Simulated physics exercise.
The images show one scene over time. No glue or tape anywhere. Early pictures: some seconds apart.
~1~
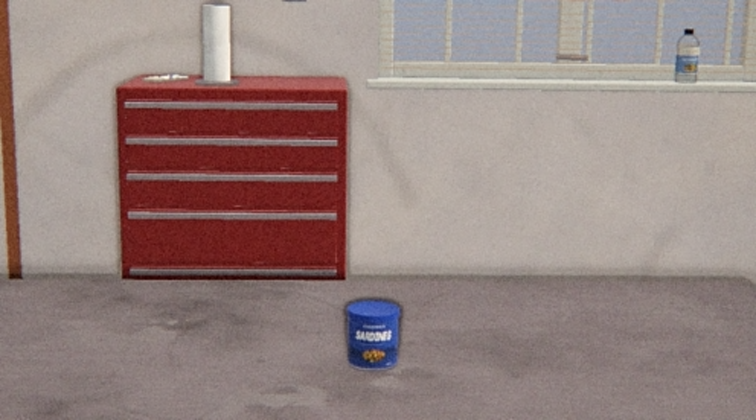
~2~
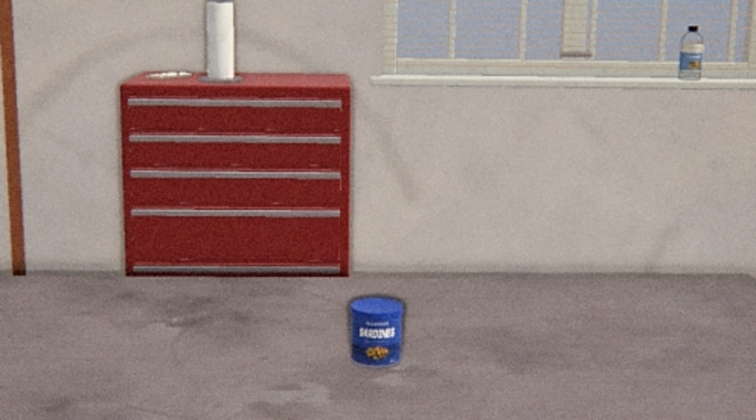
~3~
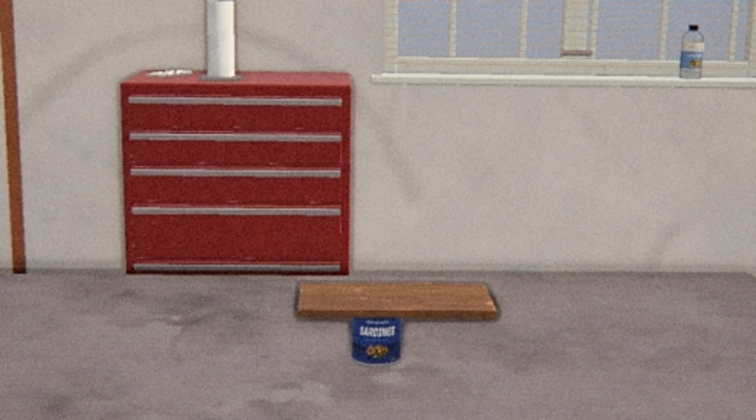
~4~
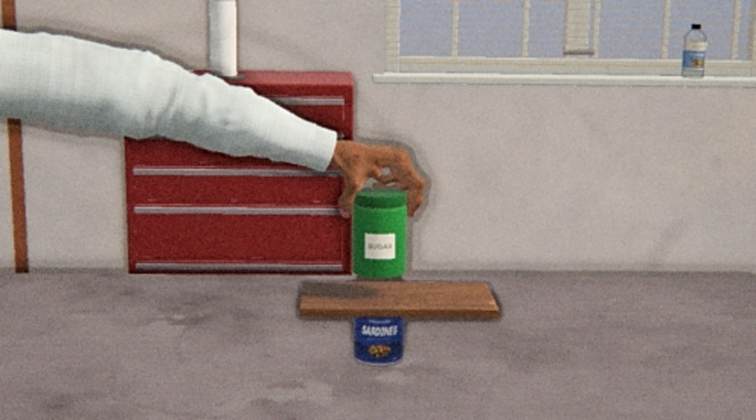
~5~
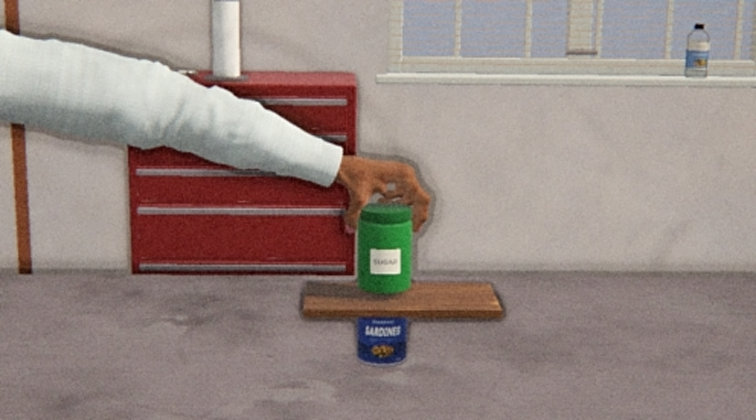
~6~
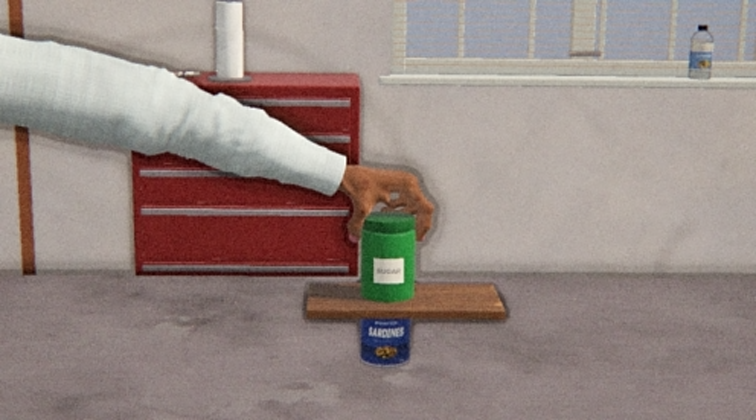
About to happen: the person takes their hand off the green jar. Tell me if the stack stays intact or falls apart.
The stack stays intact.
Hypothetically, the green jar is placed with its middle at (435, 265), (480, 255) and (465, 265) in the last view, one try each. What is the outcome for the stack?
The stack tumbles down in the first case, tumbles down in the second, and tumbles down in the third.
Then, 0.20 s past the last view, nothing moves.
Then, 0.40 s past the last view, green jar resting near (388, 257).
Finally, all 3 still in place. Final places as the last picture's camera would see them, green jar near (388, 257). The stack stays up.
